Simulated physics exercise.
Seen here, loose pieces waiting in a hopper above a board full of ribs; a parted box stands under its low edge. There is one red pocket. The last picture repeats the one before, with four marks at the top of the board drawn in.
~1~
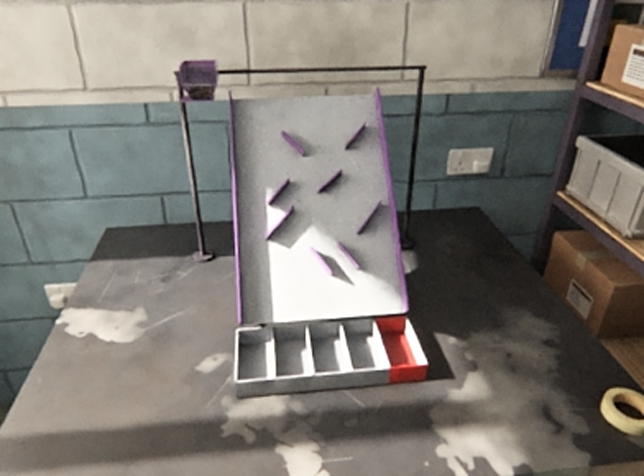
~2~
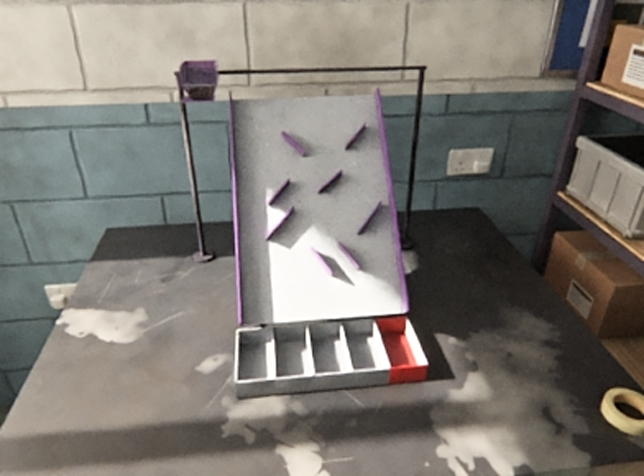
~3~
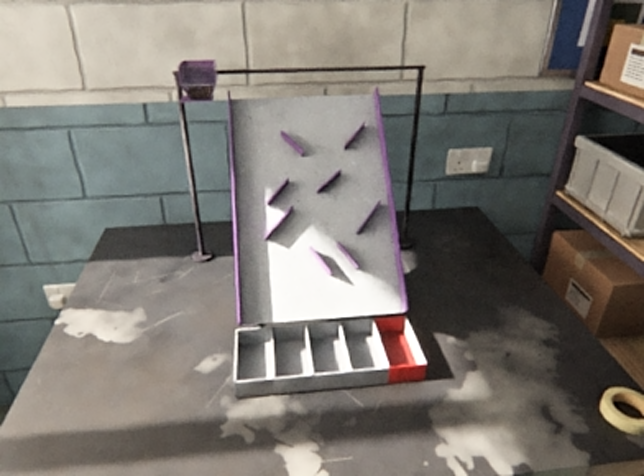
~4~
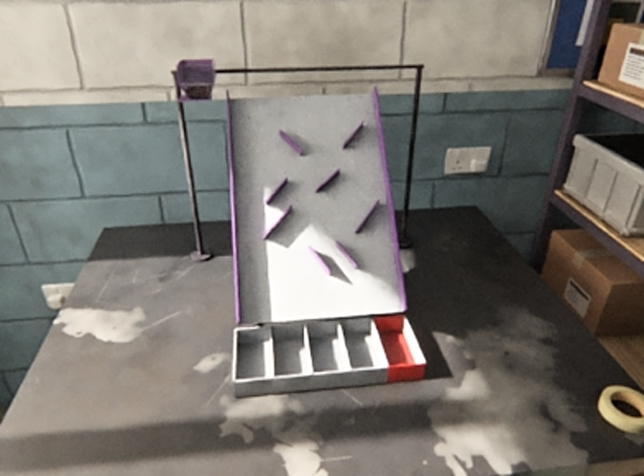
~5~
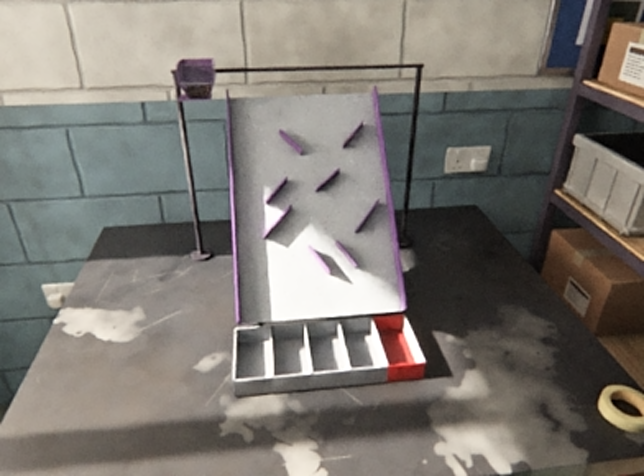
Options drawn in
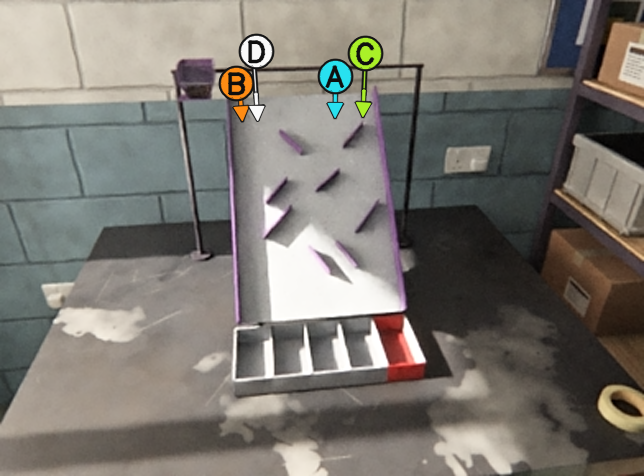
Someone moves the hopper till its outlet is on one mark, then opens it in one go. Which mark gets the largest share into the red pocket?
Go for C.
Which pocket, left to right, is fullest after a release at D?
The first from the left.
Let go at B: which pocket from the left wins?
The first from the left.
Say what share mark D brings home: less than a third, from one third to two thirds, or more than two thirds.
Less than a third.
On the marked copy, mark A meets the board at (335, 112); mark B meets the board at (241, 115); mark C meets the board at (363, 111); mark D meets the board at (257, 115).
With A, a stray few in the red pocket, nearly all in other pockets, a stray few outside the box.
With B, none in the red pocket, most in other pockets, a small part outside the box.
With C, about half in the red pocket, about a third in other pockets, a small part outside the box.
With D, a stray few in the red pocket, nearly all in other pockets, a small part outside the box.
